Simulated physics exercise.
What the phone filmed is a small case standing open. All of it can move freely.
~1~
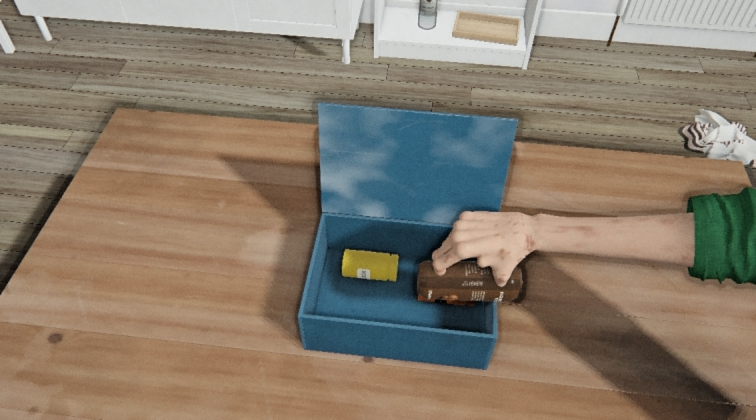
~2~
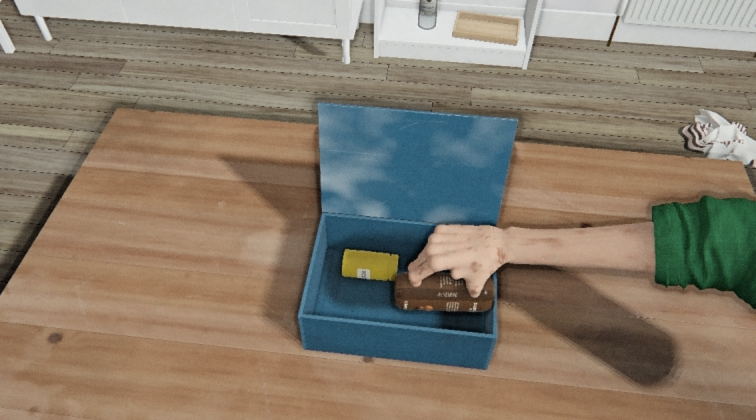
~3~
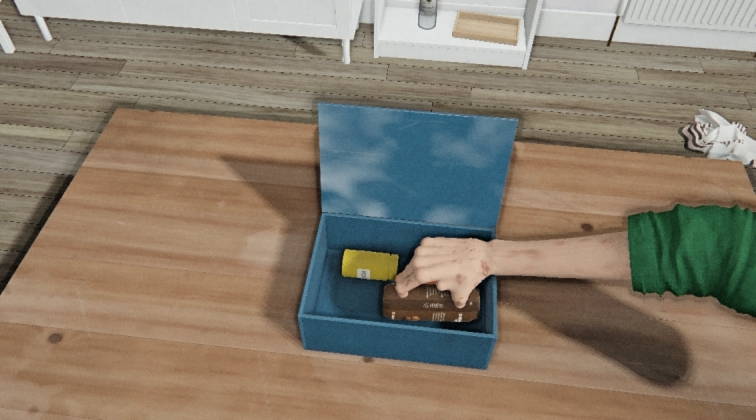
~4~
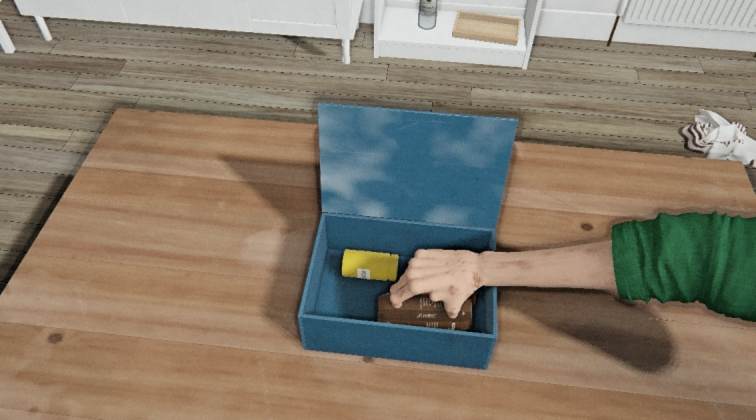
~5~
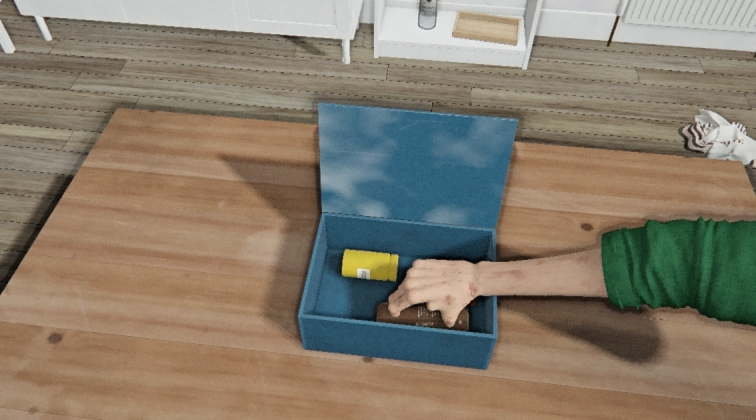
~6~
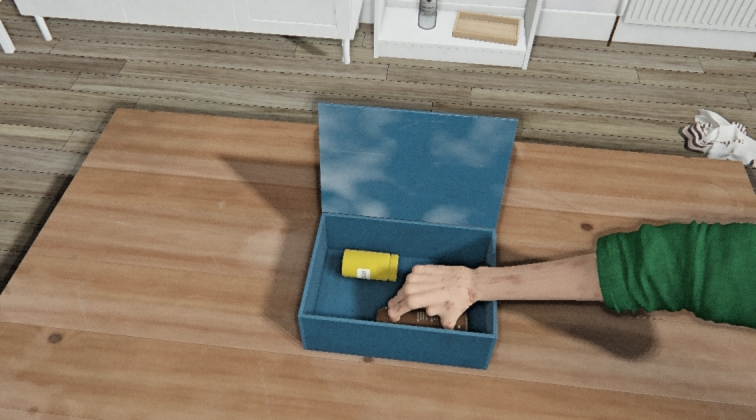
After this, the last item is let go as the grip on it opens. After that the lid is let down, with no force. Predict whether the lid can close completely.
Most likely the lid will land on the rim.
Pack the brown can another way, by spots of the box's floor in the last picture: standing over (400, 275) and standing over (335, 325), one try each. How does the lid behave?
First time round it drops into place, and second time round it won't go down.
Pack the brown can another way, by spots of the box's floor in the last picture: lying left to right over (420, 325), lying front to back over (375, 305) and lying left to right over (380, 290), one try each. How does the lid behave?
Lid, in order: Fully down, held open, fully down.
Then, 1.50 s later than the last frame, lid 70° above the rim.
Then, 1.80 s later than the last frame, lid 33° above the rim.
When it is over, lid shut; all 3 as before. End places, in pixels of the last picture, brown can near (421, 326).
